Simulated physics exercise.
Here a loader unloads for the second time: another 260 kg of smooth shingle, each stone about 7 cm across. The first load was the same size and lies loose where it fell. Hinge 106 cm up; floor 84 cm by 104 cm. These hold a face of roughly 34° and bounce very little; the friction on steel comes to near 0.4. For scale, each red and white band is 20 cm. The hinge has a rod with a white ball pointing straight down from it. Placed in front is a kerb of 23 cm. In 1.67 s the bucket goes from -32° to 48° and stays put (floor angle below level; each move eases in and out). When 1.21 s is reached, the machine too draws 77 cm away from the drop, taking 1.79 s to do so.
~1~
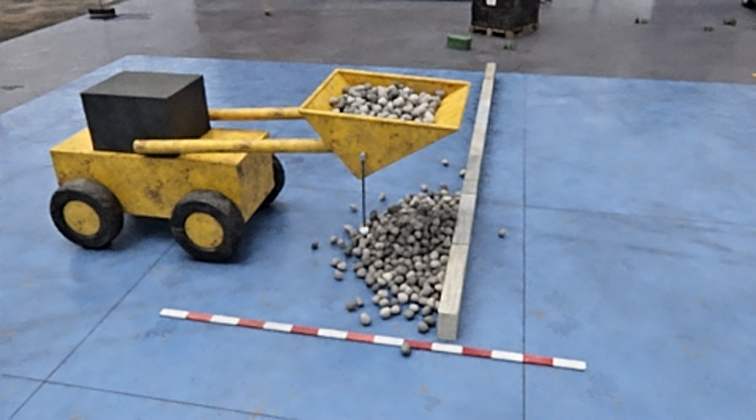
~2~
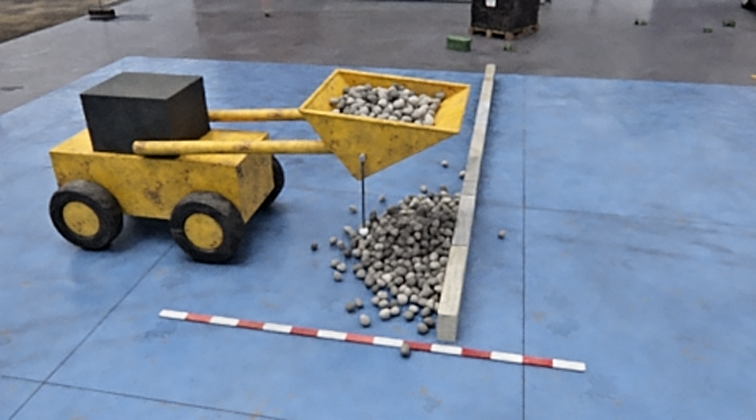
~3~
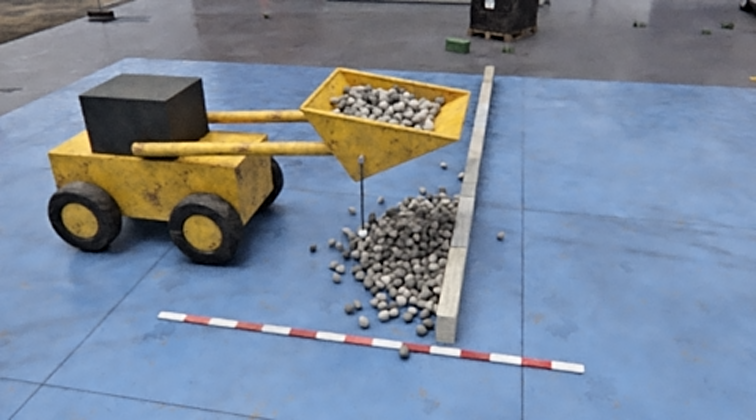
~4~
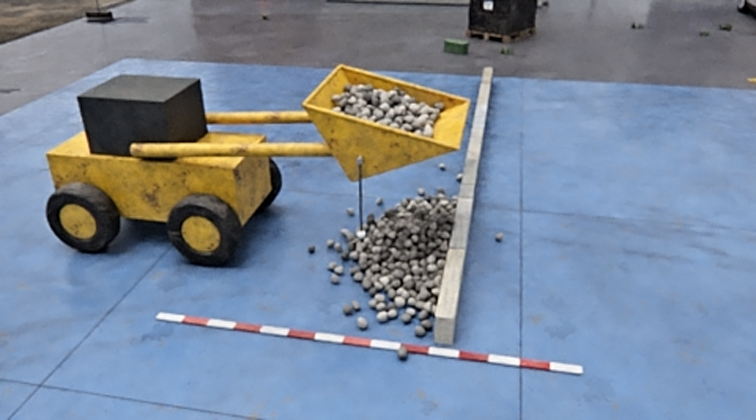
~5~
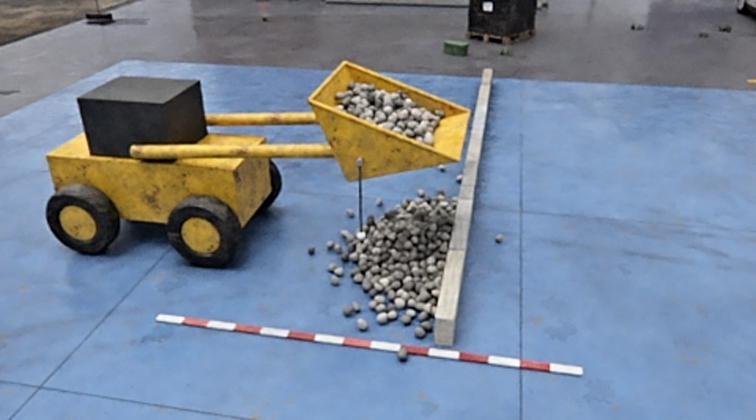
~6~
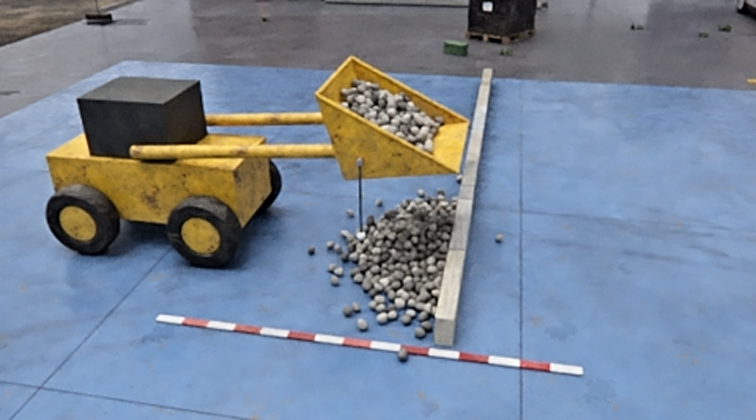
A yellow toy-like loader stood still on a blue floor while its raised bucket of rounded grey stones slowly tilted forward, the lip dipping beside a low kerb above a loose heap of similar stones.
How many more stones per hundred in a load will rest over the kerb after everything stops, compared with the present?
I would say 24 per hundred.
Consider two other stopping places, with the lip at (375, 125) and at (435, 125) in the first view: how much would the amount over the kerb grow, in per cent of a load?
Case one about 0 %, case two about 5 %.
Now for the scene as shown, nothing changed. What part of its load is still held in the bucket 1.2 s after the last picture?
Estimate: 5 % remaining inside, roughly.
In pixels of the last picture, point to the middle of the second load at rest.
(436, 237).
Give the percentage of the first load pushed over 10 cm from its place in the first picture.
Some 10 percent, give or take.
Then, 0.6 s after the last picture the floor is at 35°; in per cent of one load, 89 in the bucket, 110 on this side of the kerb; the foremost stones are at (466, 209).
Then, 1.2 s after the last picture the floor is at 48°; in per cent of one load, 3 in the bucket, 177 on this side of the kerb, 21 over the kerb; the foremost stones are at (549, 257).
Then, 2.8 s after the last picture the floor is at 48°; in per cent of one load, 0 in the bucket, 175 on this side of the kerb, 25 over the kerb; the foremost stones are at (629, 277).
Then, 5.4 s after the last picture the floor is at 48°; in per cent of one load, 0 in the bucket, 175 on this side of the kerb, 25 over the kerb; the foremost stones are at (629, 277). Net gain over the kerb, 24.
